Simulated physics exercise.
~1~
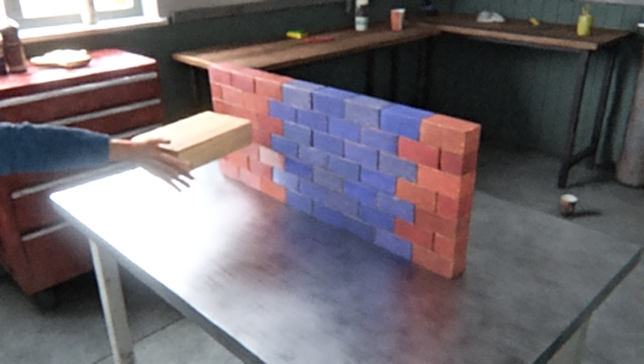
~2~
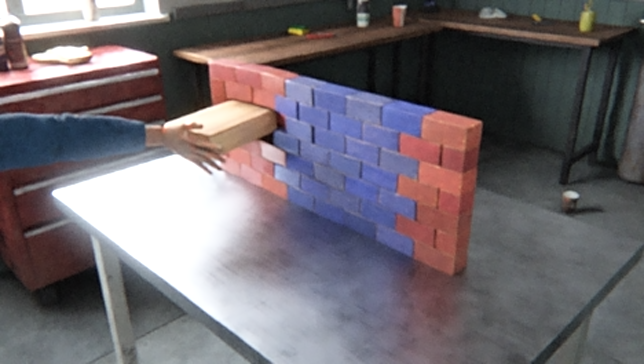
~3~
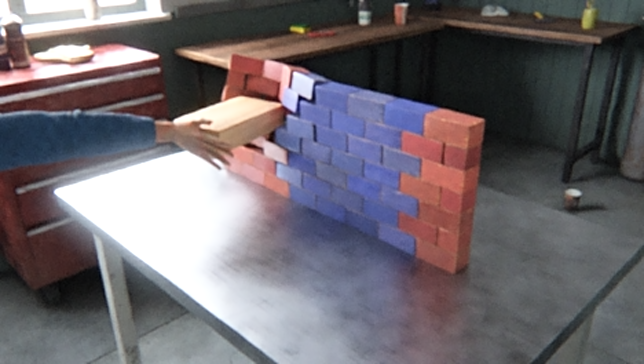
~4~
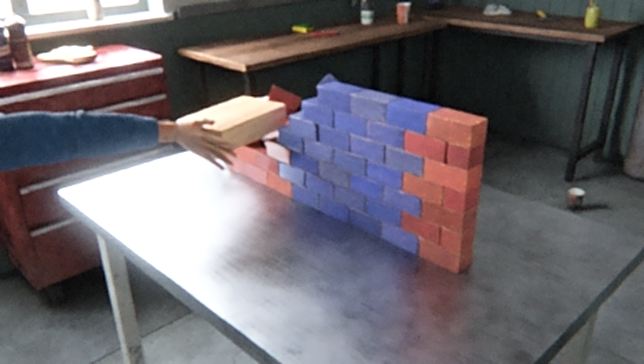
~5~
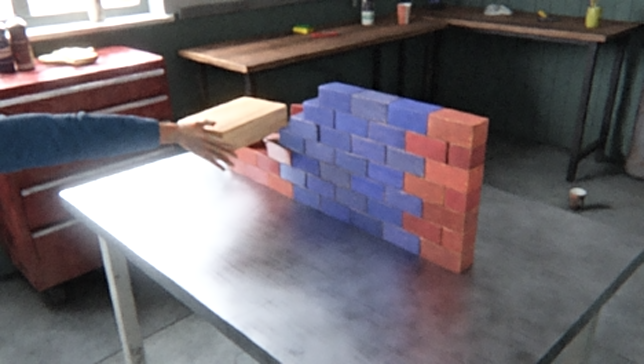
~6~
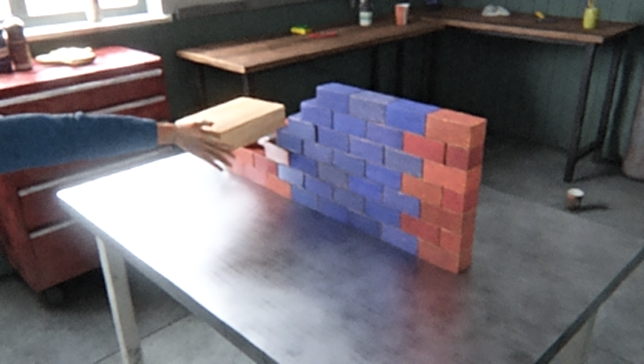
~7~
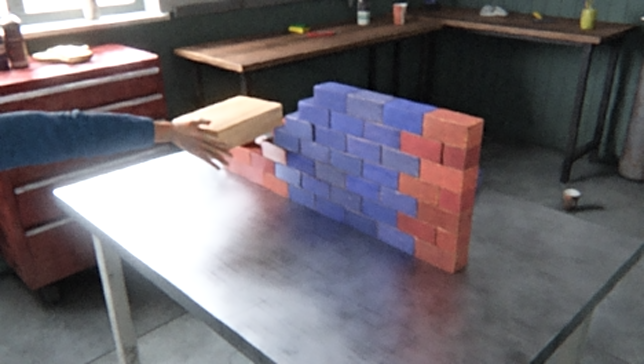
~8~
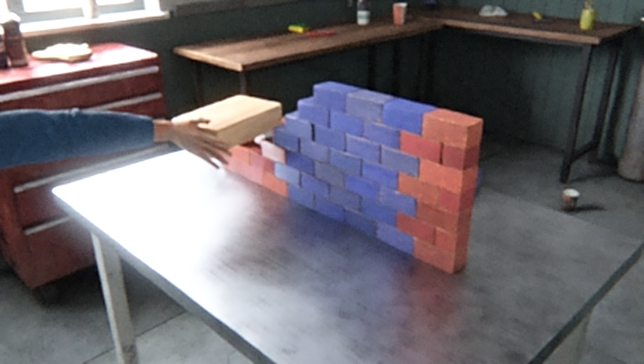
A hand pushing a long wooden block into a red and blue block wall, toppling its left end while the rest stays standing.
